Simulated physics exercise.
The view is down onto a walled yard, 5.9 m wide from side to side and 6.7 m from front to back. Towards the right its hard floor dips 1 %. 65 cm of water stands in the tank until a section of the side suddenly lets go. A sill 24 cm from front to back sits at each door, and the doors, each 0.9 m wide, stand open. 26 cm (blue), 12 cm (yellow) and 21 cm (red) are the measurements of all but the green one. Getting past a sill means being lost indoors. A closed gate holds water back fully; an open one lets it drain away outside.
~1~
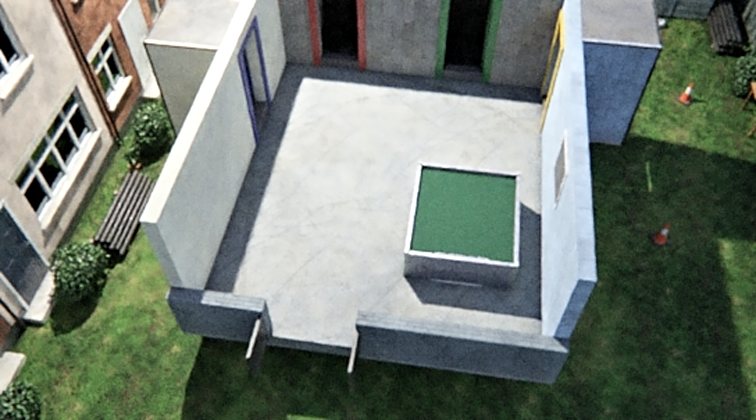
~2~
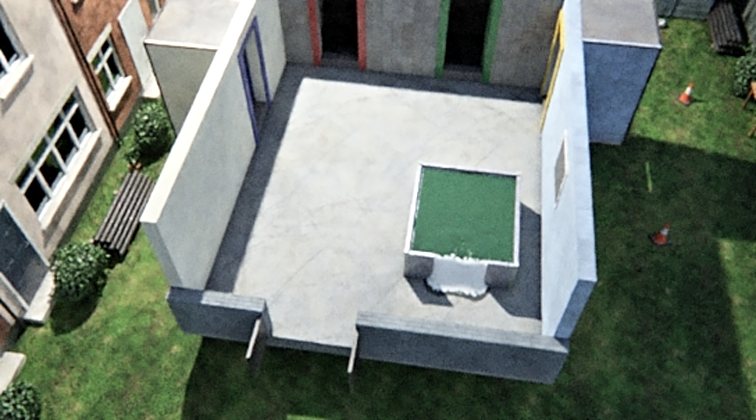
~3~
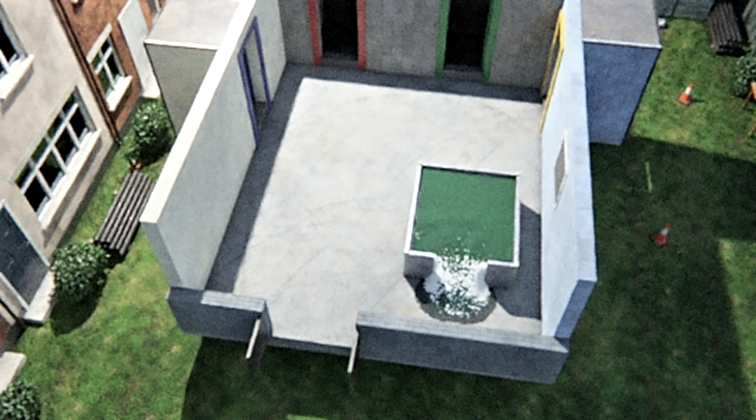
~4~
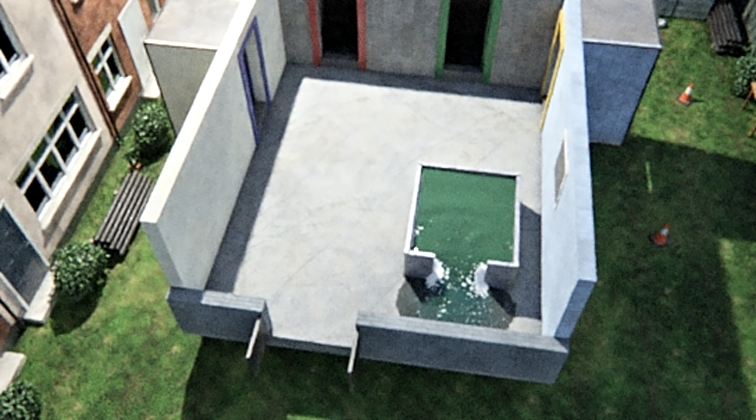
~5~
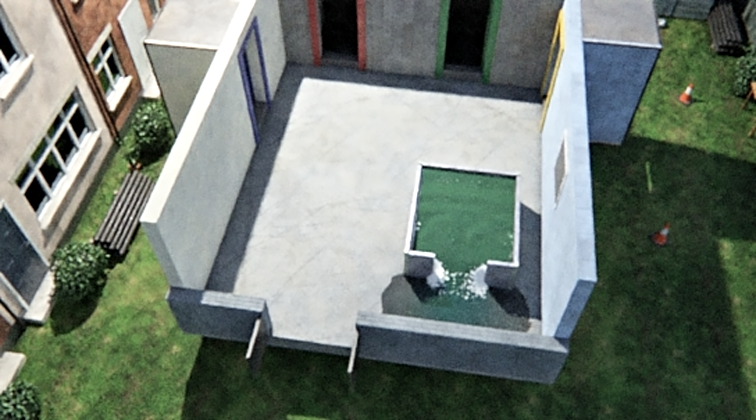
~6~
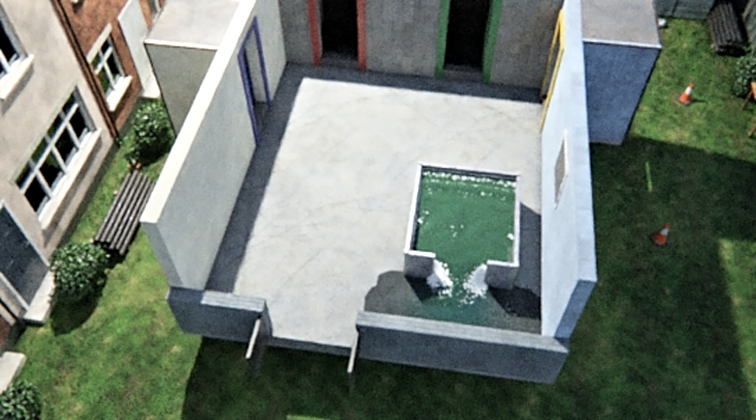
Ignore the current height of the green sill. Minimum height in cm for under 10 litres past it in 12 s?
Approx. 6 cm.
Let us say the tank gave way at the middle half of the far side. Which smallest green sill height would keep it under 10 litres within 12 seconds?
A height of around 21 cm.
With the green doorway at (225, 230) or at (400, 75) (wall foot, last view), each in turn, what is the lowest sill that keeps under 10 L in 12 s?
8.0 and 5.5 cm.
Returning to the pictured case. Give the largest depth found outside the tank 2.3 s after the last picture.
Around 30 centimetres.
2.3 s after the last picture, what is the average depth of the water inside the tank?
About 31 centimetres.
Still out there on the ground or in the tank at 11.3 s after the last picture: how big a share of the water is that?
Roughly 92 percent of the water remains.
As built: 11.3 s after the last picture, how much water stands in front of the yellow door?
Lab note: Depth approx. 10.5 cm.
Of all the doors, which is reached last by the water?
The red door.
Then, 0.7 s after the last picture water covers 10 % of the floor, deepest (52 cm) near (535, 359); it has not reached the green door.
Then, 2.3 s after the last picture water covers 35 % of the floor, deepest (30 cm) near (535, 359); it has not reached the green door.
Then, 11.3 s after the last picture water covers 95 % of the floor, deepest (11 cm) near (536, 199); 7 cm at the green door, 0 litres in over its 23 cm sill.
At the green door as built, the water peaked near 9 cm, 4.1 s after the last picture.
With a sill of 5.5 cm, 15 litres would have come in within the 12 s; with 6.5 cm, 7 litres. So under 10 litres takes about 6 cm.
